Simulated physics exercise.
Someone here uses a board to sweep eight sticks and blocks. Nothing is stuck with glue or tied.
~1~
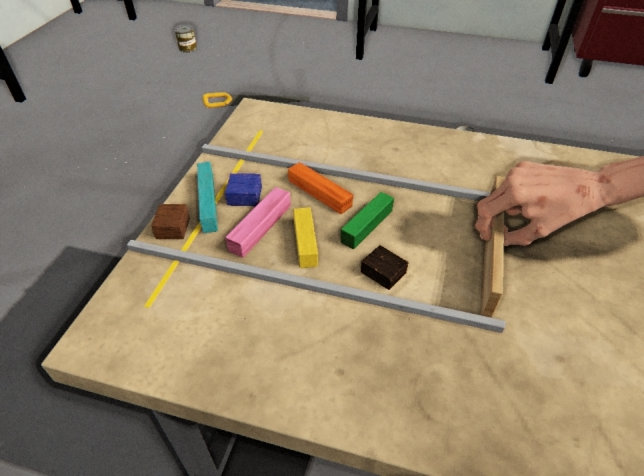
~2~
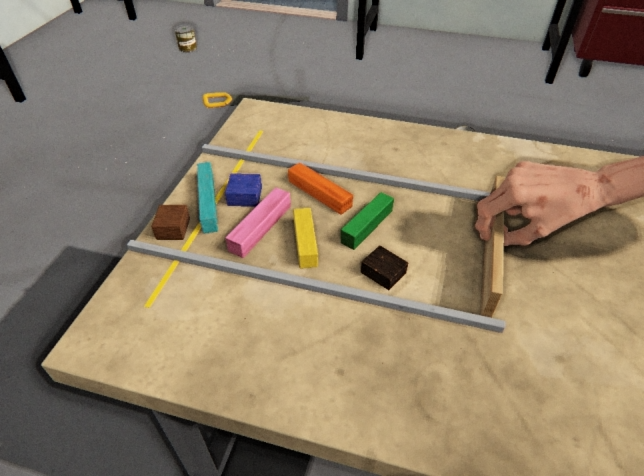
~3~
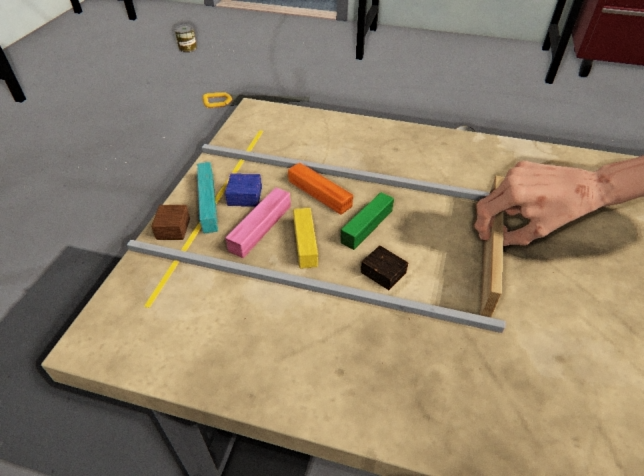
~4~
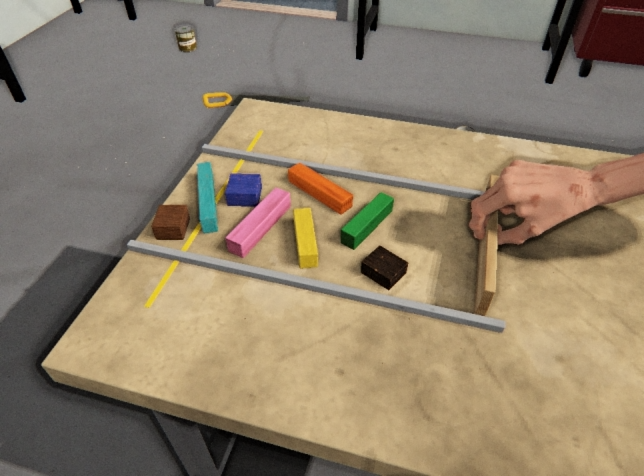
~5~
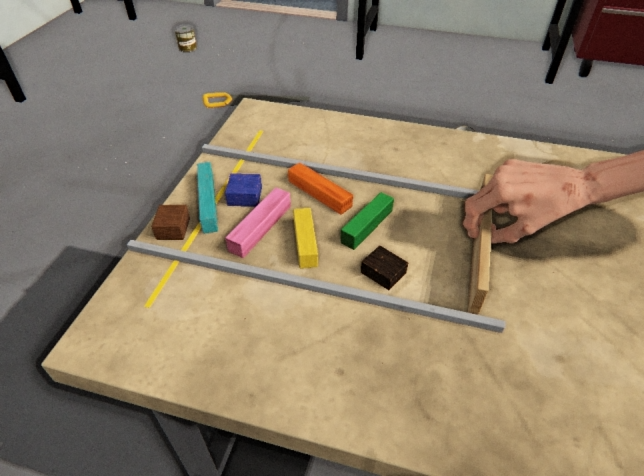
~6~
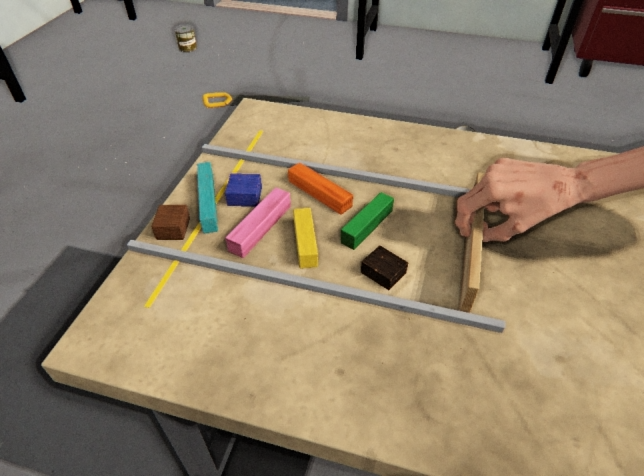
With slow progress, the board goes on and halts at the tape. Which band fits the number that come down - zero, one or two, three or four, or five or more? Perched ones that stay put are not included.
The band that fits is three or four.
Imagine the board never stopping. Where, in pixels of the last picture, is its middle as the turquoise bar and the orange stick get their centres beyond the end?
I'd put it close to (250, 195), and close to (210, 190) for the other one.
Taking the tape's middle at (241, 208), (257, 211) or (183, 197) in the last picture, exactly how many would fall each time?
It would be 2, then 0, then 7.
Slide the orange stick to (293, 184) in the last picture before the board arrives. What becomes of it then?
I reckon from there it stays aboard.
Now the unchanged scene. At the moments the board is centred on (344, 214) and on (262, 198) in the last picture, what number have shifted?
I get 4 at the one place and 8 at the other.
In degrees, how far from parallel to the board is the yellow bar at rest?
About 20°.
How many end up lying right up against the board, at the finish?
At rest, 2 are in contact.
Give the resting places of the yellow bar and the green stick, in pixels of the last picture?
Yellow bar at about (171, 206), green stick at about (209, 191).
Soon after, none off yet; brown block at rest near (171, 222); turquoise bar at rest near (207, 196); blue block at rest near (244, 190).
At rest, the number that fall off is three or four; fallen, blue block, turquoise bar and brown block.
